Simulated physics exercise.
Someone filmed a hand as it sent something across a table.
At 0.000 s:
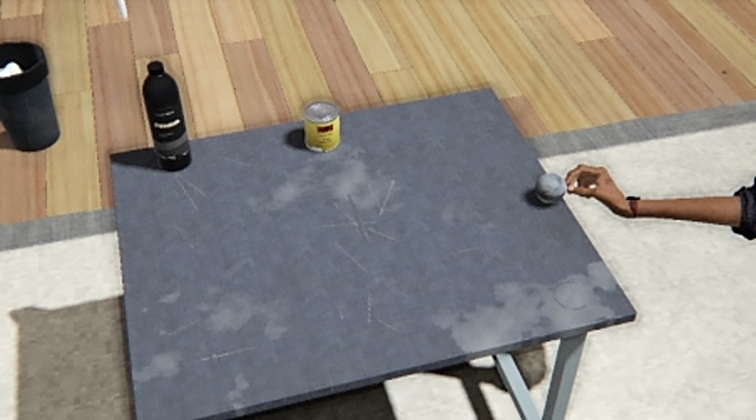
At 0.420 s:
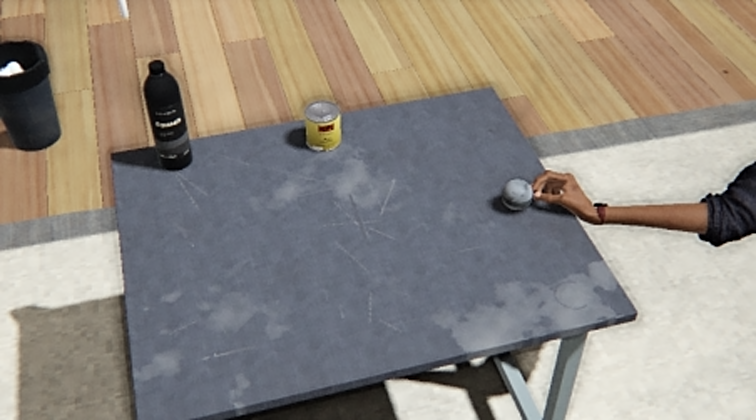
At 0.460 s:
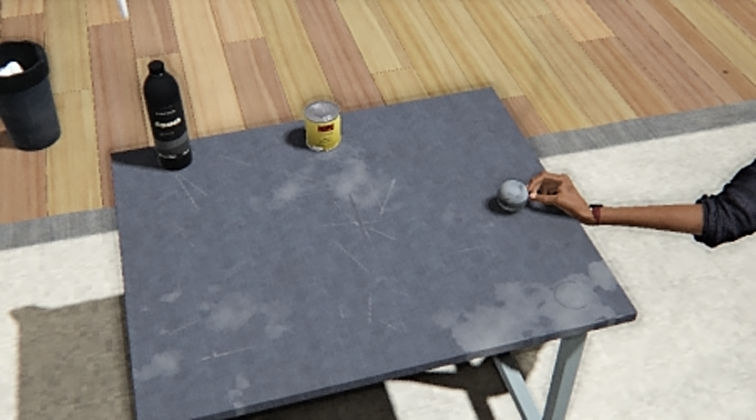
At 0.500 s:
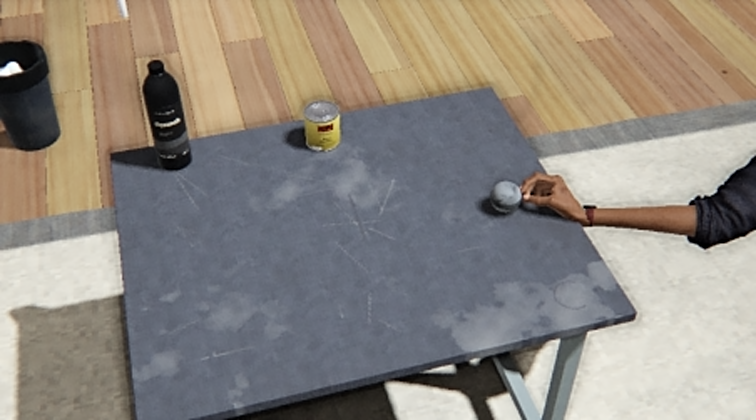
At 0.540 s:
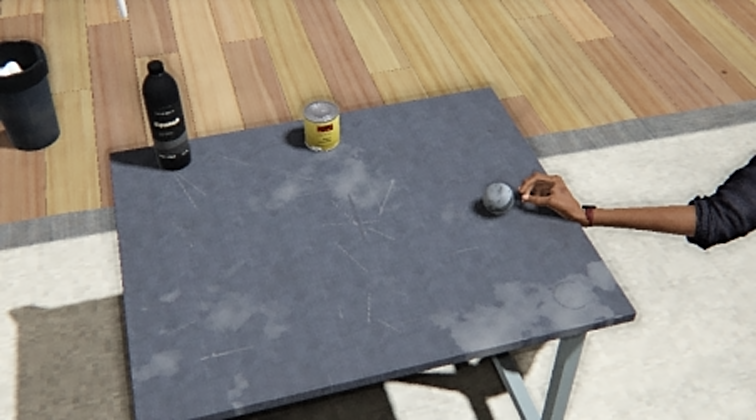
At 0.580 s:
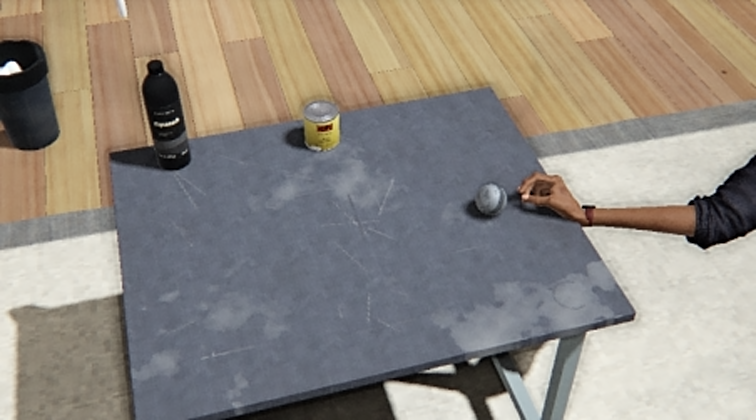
The clip opens on a scuffed dark table with a black bottle and a yellow can near its far edge, while a hand holds a grey ball at the right side. The hand moves the ball a short way left over the table, then stays put as the ball separates from the fingers and rolls slowly left.
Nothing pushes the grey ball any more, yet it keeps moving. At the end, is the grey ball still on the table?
Yes.
By 0.78 s, grey ball moved about its own width near (459, 206).
By 0.98 s, grey ball moved well along near (431, 212).
By 1.28 s, grey ball moved well along near (397, 219).
By 1.68 s, grey ball moved well along near (367, 225).
When it is over (2.5 s), moved from the start, grey ball. End places, in pixels of the last picture, grey ball near (356, 227).
